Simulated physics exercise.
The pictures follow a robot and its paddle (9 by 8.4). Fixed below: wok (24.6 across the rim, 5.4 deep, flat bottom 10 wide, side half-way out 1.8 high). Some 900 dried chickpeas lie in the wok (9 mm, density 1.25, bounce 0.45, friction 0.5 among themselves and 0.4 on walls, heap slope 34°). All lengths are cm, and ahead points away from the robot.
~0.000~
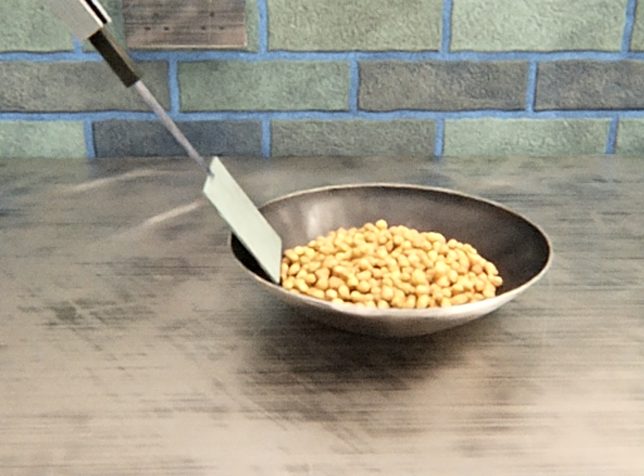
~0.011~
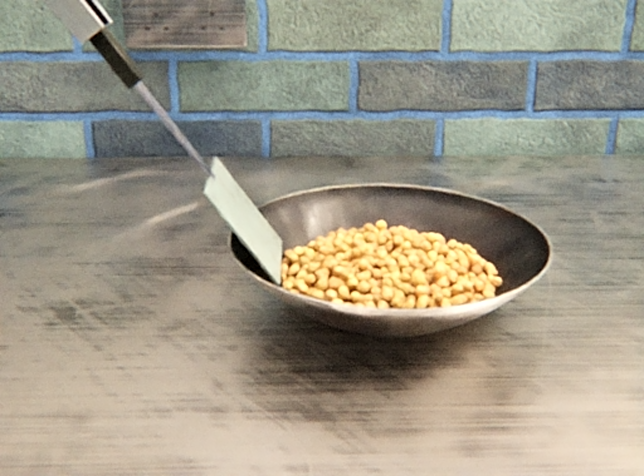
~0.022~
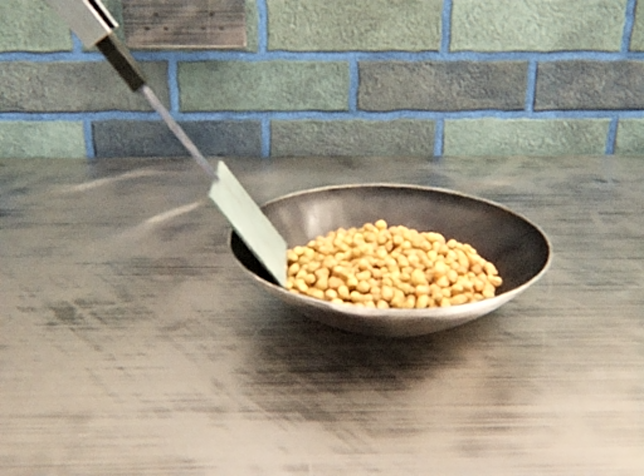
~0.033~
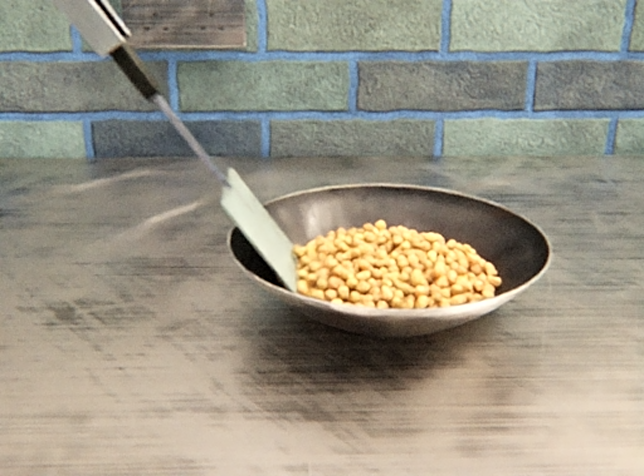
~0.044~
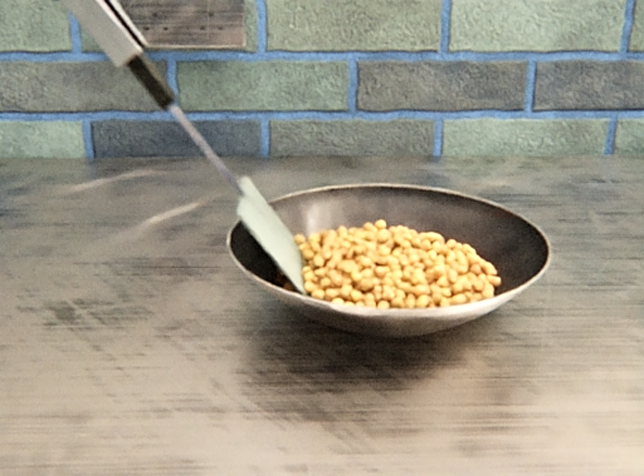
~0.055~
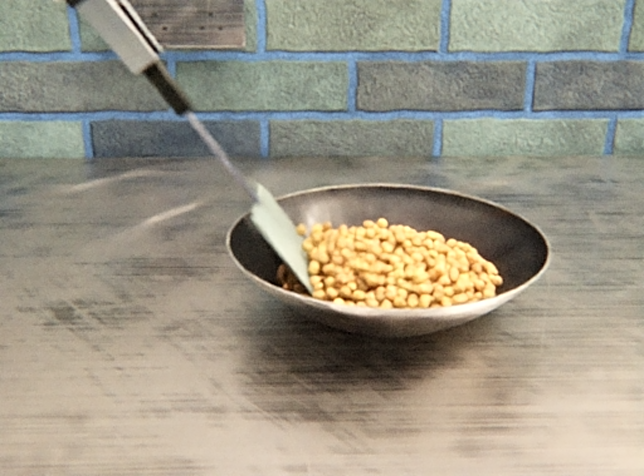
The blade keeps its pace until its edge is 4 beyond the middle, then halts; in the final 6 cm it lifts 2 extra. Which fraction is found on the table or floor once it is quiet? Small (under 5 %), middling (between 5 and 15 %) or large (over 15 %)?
On the table or floor the share is middling, between 5 and 15 %.
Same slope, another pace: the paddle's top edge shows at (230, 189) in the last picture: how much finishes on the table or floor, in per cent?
About 0 per cent.
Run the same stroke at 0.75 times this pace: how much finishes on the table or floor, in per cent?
Some 0 per cent.
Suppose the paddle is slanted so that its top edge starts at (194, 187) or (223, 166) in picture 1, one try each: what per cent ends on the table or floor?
About 10 and 10 per cent.
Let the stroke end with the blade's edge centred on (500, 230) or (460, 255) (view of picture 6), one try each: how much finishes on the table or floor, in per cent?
About 45 and 35 per cent.
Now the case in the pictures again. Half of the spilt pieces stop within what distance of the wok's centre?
About 22 cm.
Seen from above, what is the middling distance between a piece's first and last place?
About 4 cm.
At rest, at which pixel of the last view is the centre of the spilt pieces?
Near (629, 294).
After 0.08 s, sloping 55°, highest piece 7 above the table; 900 in the wok.
After 0.11 s, sloping 55°, highest piece 9 above the table; 900 in the wok.
After 0.32 s, sloping 55°, highest piece 20 above the table; 808 in the wok, 57 on the table or floor, 35 on the blade or in flight.
After 1.37 s, sloping 55°, highest piece 6 above the table; 807 in the wok, 93 on the table or floor.
At rest, 807 in the wok, 93 on the table or floor. That is 10 % on the table or floor.
